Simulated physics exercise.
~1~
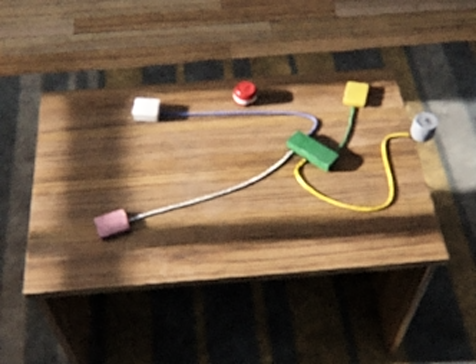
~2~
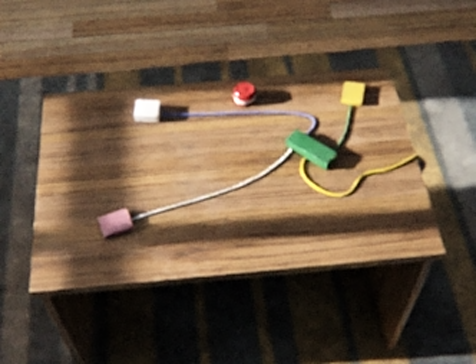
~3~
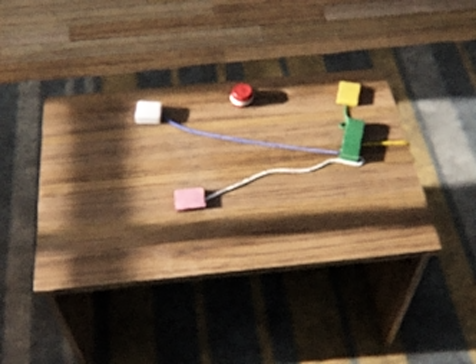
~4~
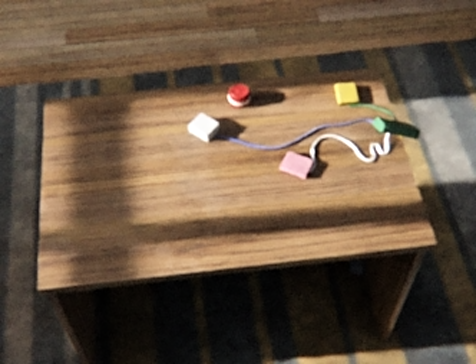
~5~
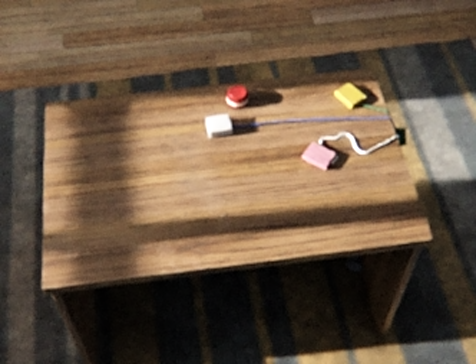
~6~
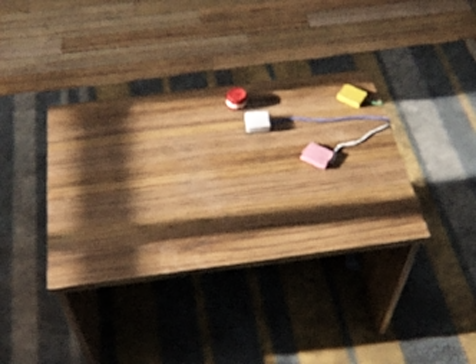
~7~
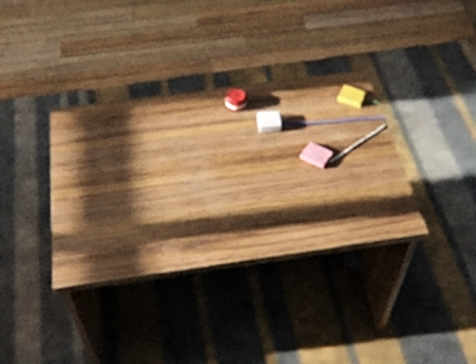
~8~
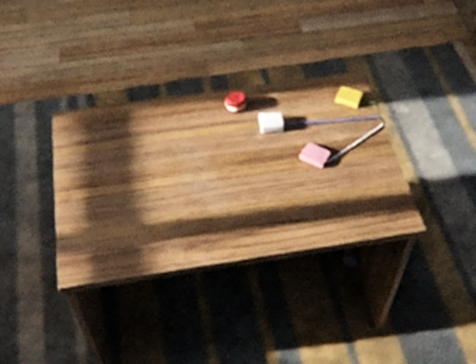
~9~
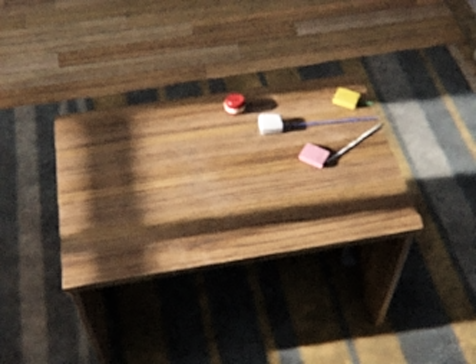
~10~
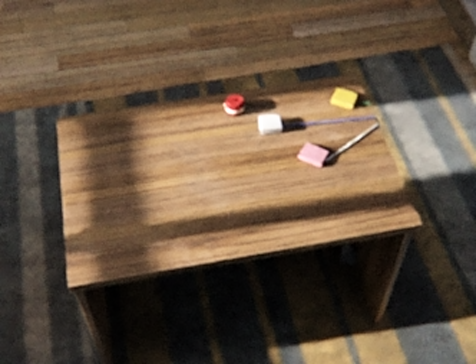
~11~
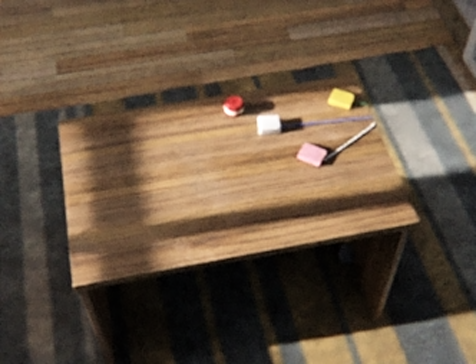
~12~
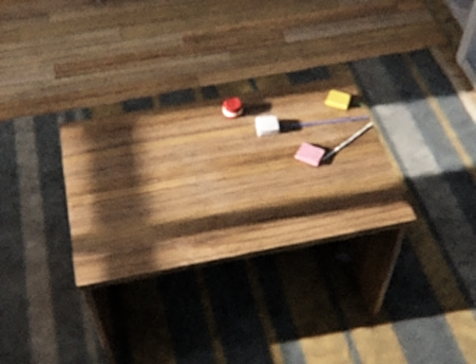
The clip shows a grey speaker falling off a wooden table's right side, followed by the connected green strip, as the cables drag a pink block and then a white block rightward. Both blocks finally rest on the tabletop near the yellow block, while the red jar stays put.
